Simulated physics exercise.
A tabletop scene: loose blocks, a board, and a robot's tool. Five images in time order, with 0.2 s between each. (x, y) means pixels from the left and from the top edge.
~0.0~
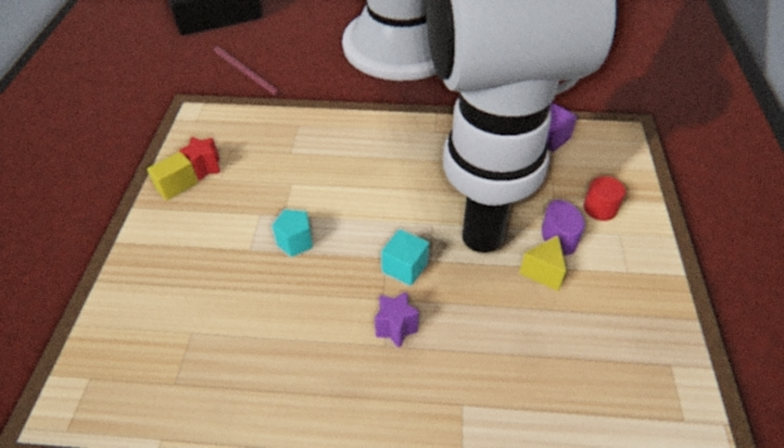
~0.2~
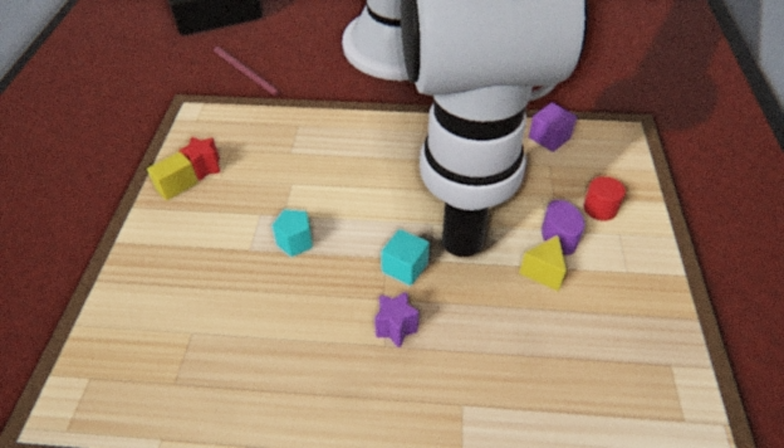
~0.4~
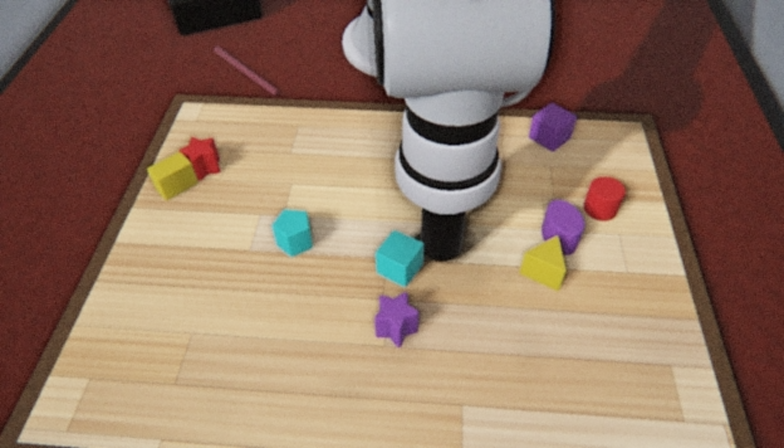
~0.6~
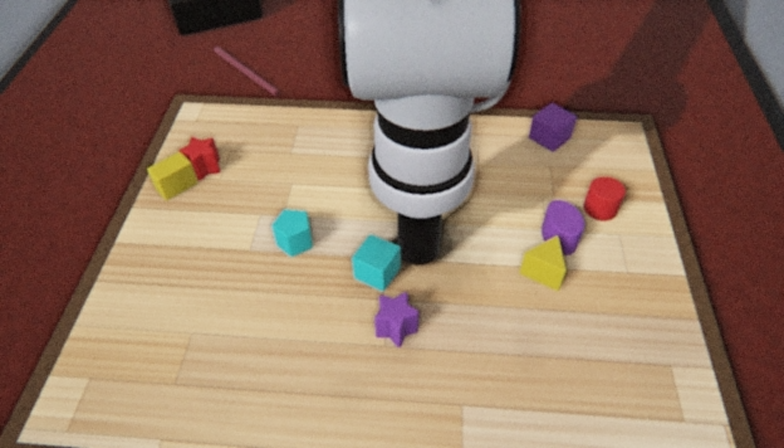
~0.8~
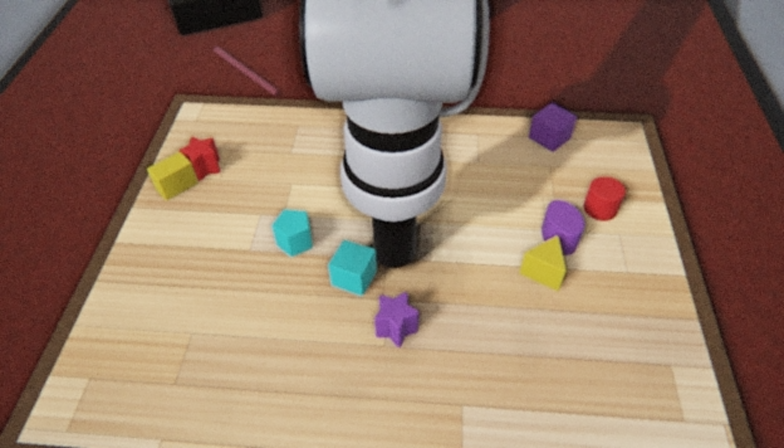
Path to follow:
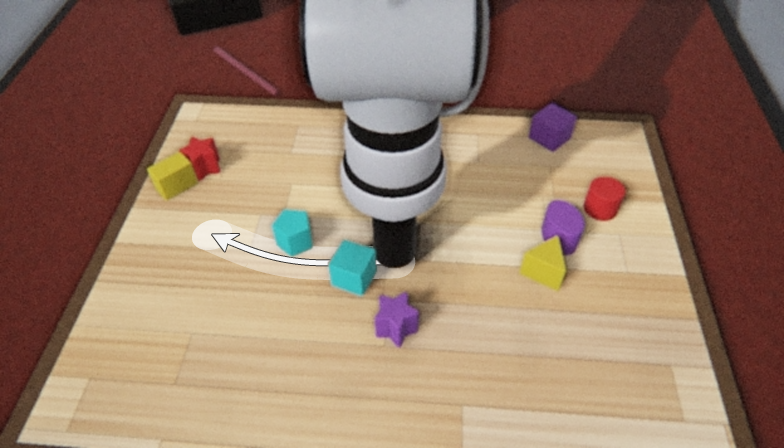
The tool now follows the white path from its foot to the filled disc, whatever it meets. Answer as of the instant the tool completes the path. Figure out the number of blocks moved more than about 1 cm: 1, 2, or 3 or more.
It will shift two blocks.
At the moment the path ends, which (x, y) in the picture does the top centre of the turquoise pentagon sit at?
It ends at (265, 204).
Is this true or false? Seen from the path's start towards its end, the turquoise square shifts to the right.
Verdict: False.
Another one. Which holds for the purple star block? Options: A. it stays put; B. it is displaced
The correct letter is A.
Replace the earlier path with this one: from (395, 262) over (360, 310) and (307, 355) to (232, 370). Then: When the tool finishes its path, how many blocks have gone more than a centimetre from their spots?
Counting only shifts above 1 cm, I get one block.
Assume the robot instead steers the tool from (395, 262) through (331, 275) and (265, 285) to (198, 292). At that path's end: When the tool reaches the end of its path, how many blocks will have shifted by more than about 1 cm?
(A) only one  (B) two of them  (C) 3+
A (only one)
The drawn path runs from (395, 262) via (296, 261), ending at (212, 234).
On the path given first. One third of the way, tool (326, 254); turquoise square (304, 273), turned 75° anticlockwise.
Two thirds of the way, tool (262, 245); turquoise pentagon (267, 206), turned 40° clockwise; turquoise square (296, 274), turned 105° anticlockwise.
At the end, tool (209, 225); turquoise pentagon (265, 204), turned 50° clockwise; turquoise square (296, 274), turned 105° anticlockwise; purple star block not moved.
